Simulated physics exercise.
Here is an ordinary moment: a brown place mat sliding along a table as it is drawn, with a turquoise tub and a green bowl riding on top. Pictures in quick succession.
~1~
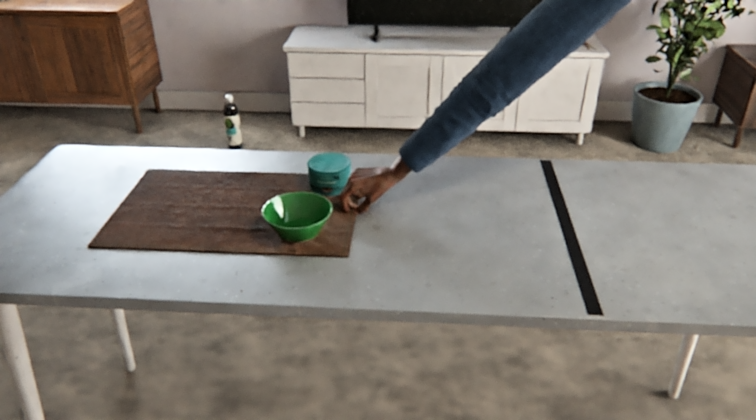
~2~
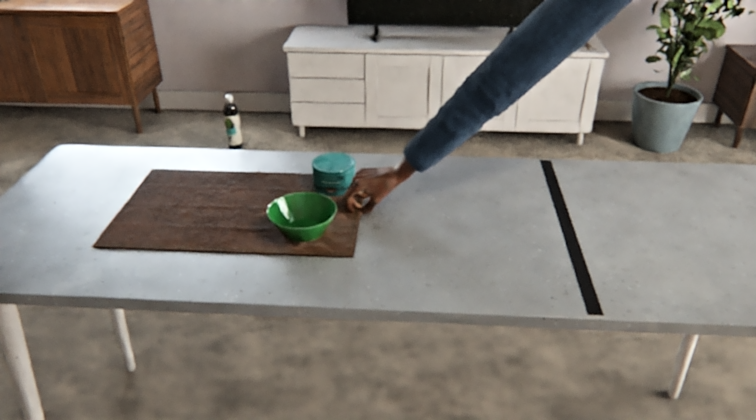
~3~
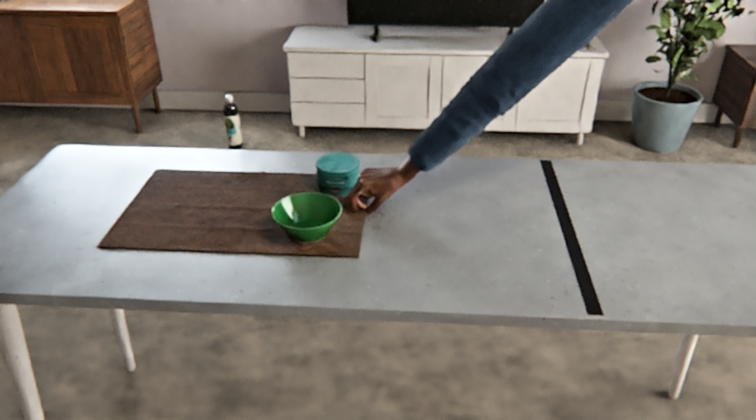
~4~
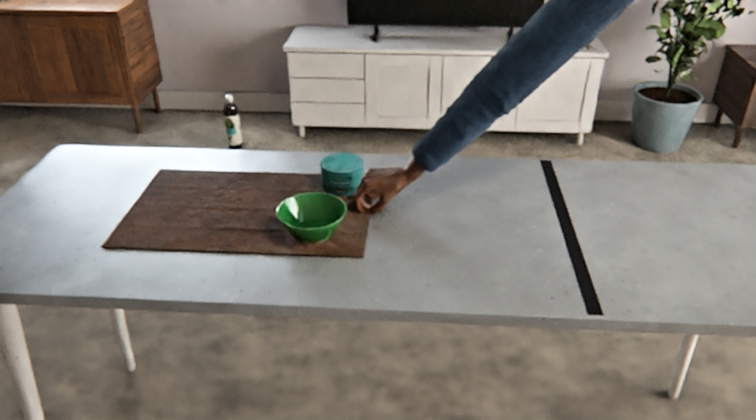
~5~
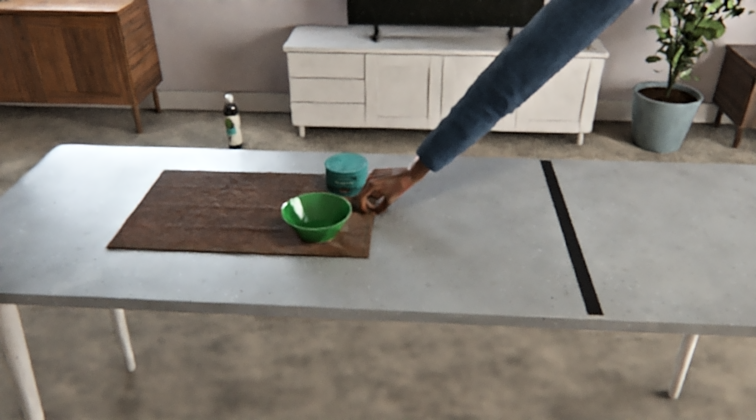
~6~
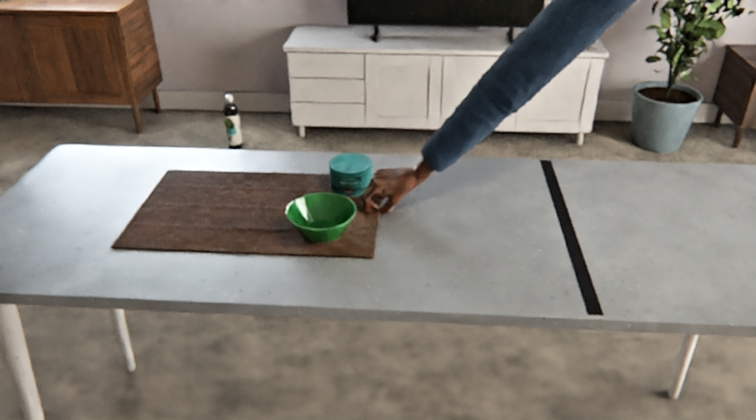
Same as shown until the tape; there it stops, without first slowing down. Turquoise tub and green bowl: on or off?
Turquoise tub - on; green bowl - on.
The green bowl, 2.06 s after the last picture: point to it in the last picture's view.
By then you'd find it at (515, 228) in the last view.
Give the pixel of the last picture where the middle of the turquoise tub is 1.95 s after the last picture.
Approx. location: (519, 180).
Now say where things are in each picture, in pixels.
In the first frame, place mat end (348, 257); turquoise tub (329, 162); green bowl (297, 209); tape (590, 297).
In the second frame, place mat end (353, 257), far hem (92, 247); green bowl (302, 209).
In the third frame, place mat end (358, 257); turquoise tub (338, 162).
In the fourth frame, place mat end (363, 257), far hem (102, 247); green bowl (312, 210).
In the fifth frame, place mat end (368, 258); turquoise tub (346, 162).
In the sixth frame, place mat end (373, 258), far hem (111, 248); turquoise tub (351, 163); green bowl (321, 210); tape (590, 297).
Then, 1.95 s later than the last view, hem at the tape; turquoise tub on the cloth near (519, 180); green bowl on the cloth near (511, 228).
Then, 2.06 s later than the last view, hem at the tape; turquoise tub on the cloth near (524, 180); green bowl on the cloth near (516, 228).
Finally, hem at the tape; turquoise tub on the cloth near (524, 180); green bowl on the cloth near (516, 228). The turquoise tub keeps its seat and the green bowl stays on the cloth.
